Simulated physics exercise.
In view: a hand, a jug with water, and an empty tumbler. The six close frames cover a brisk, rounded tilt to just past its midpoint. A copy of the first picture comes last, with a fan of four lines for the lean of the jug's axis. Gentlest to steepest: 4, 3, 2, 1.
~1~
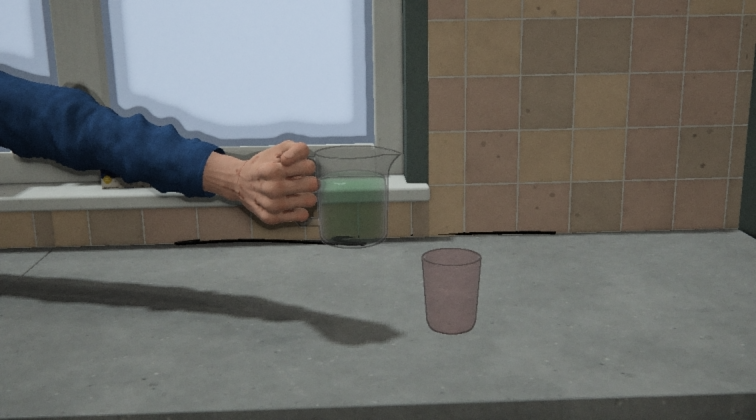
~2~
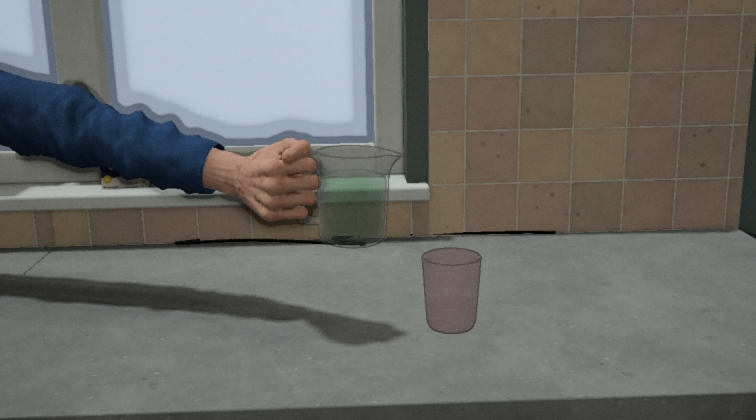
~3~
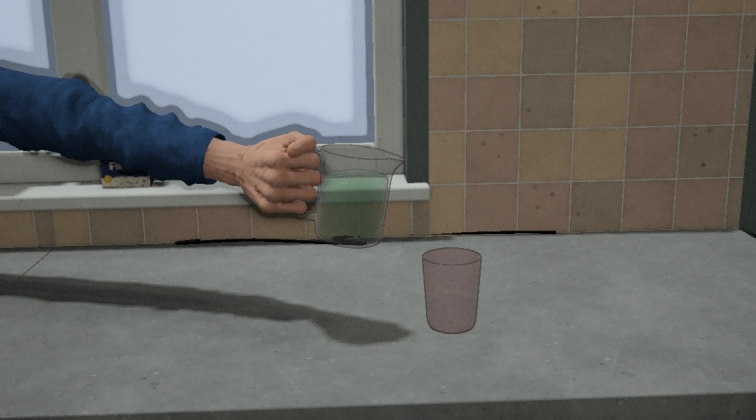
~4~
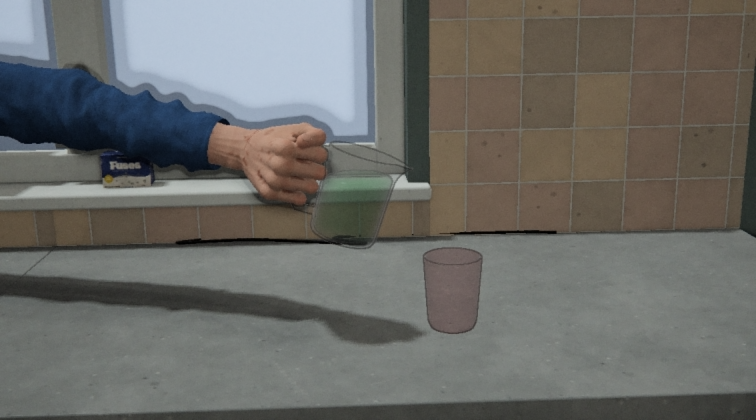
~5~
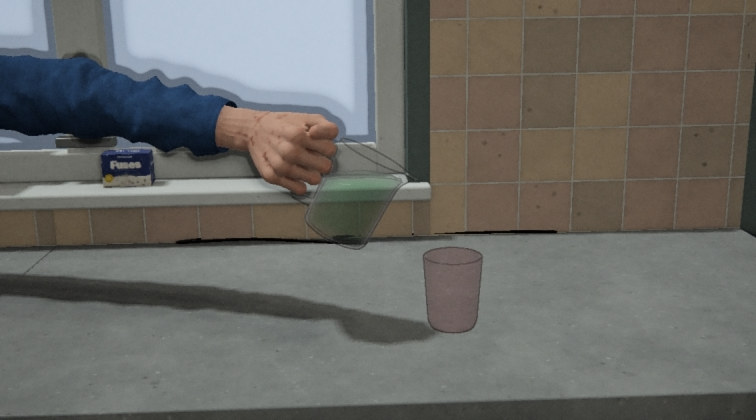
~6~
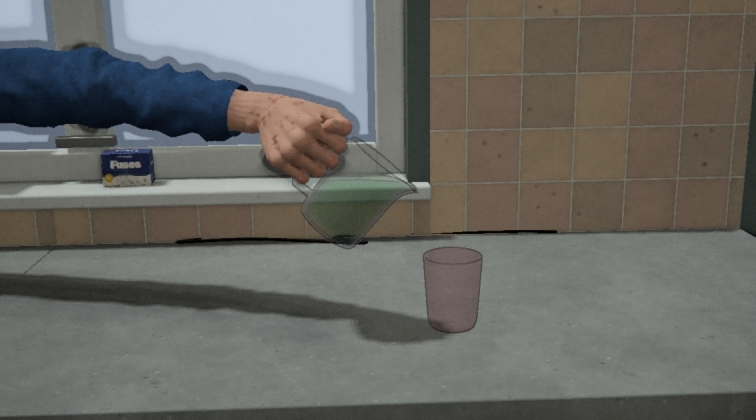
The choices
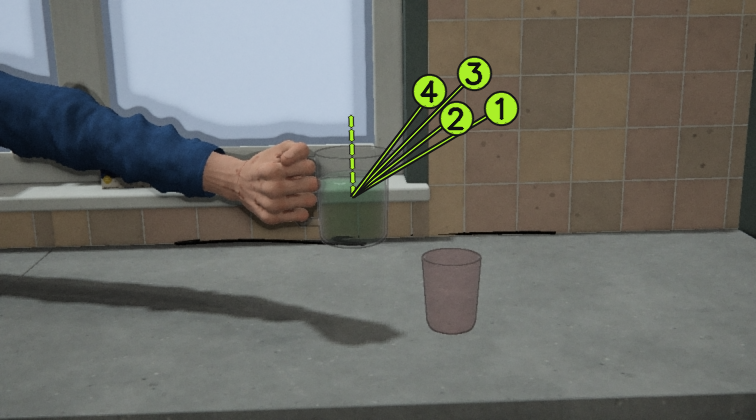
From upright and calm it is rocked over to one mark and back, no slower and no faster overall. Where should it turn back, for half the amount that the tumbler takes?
Use mark 1.
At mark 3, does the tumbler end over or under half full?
Under half.
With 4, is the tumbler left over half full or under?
Under half.
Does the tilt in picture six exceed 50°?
No.
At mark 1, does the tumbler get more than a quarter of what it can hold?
Yes, clearly.
On the marked copy, 1 at (486, 116); 2 at (441, 127); 3 at (462, 85); 4 at (421, 106).
If 1 is chosen, the tumbler ends with about 47 % of what it can hold.
If 2 is chosen, the tumbler ends with about 30 % of what it can hold.
If 3 is chosen, the tumbler ends with about 16 % of what it can hold.
If 4 is chosen, the tumbler ends with about 7 % of what it can hold.
